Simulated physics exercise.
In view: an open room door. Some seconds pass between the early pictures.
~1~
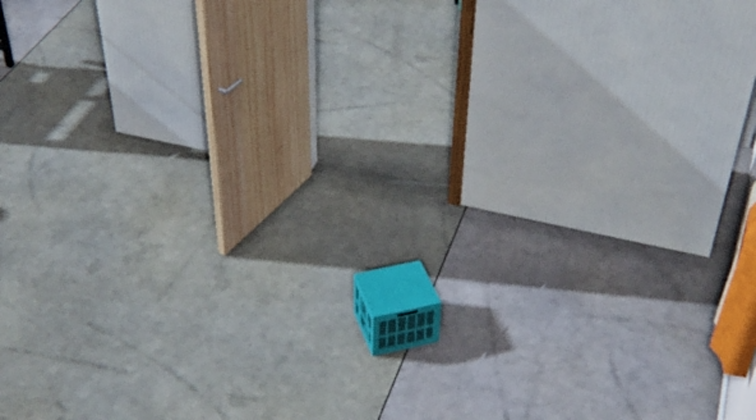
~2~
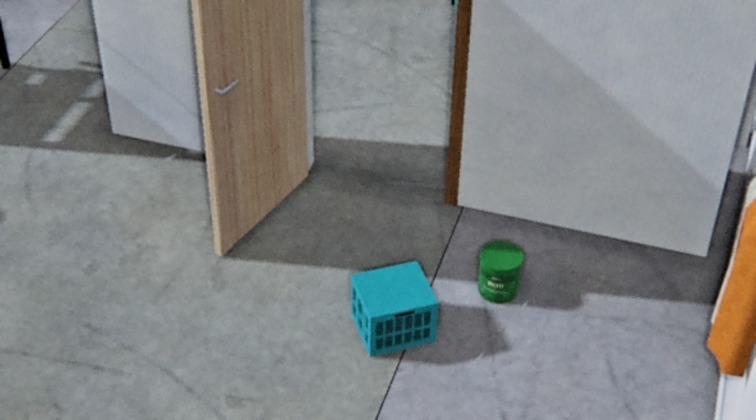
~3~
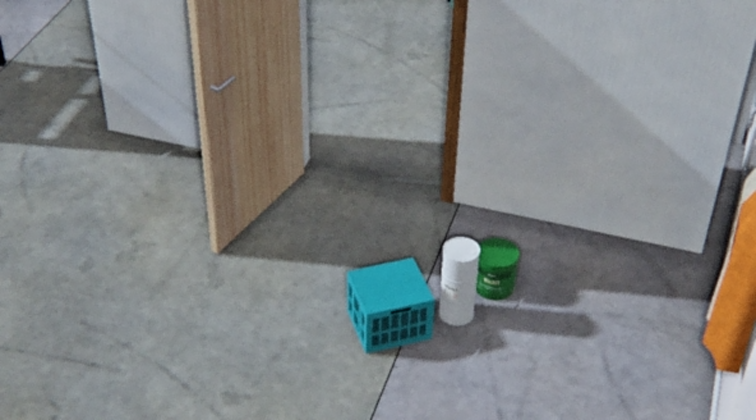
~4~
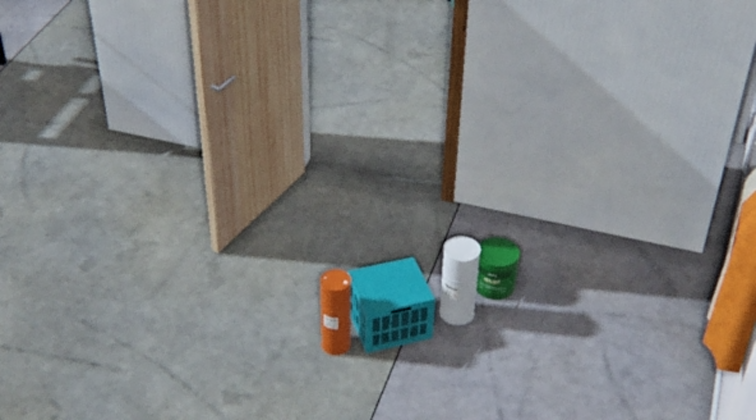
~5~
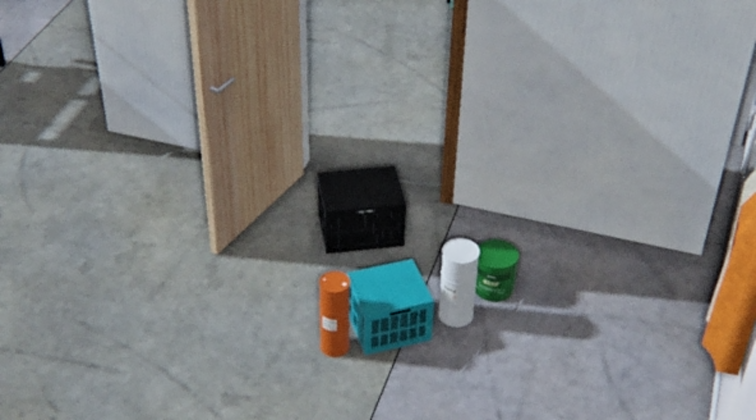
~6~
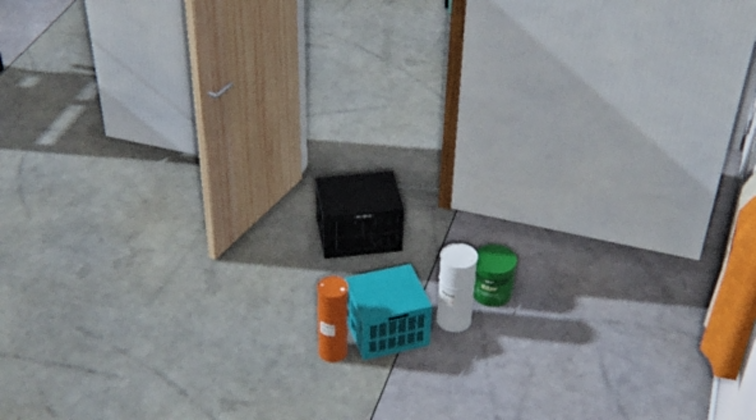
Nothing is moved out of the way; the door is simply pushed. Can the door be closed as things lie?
Here the door stops short.
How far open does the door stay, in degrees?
Some 55° open.
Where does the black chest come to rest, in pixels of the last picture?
Around (366, 212).
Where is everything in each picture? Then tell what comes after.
Door wide open and still; turquoise crate (397, 308), in the first picture.
Door wide open and still, in the second picture.
Door wide open and still; turquoise crate (390, 305); green pail (496, 270), in the third picture.
Door wide open and still; orange canister (336, 313); white canister (459, 281), in the fourth picture.
Door wide open and still; turquoise crate (389, 307); green pail (496, 271), in the fifth picture.
Door wide open and still; black chest (359, 215); orange canister (333, 320), in the sixth picture.
Then, 0.60 s after the last picture, open by 94°.
Then, 0.90 s after the last picture, open by 82°.
Then, 1.20 s after the last picture, open by 68°.
Then, 1.50 s after the last picture, open by 57°; black chest slid a little near (364, 213).
At rest, open by 56°; all 5 in place. Seen from the same camera at the end, black chest near (366, 212).
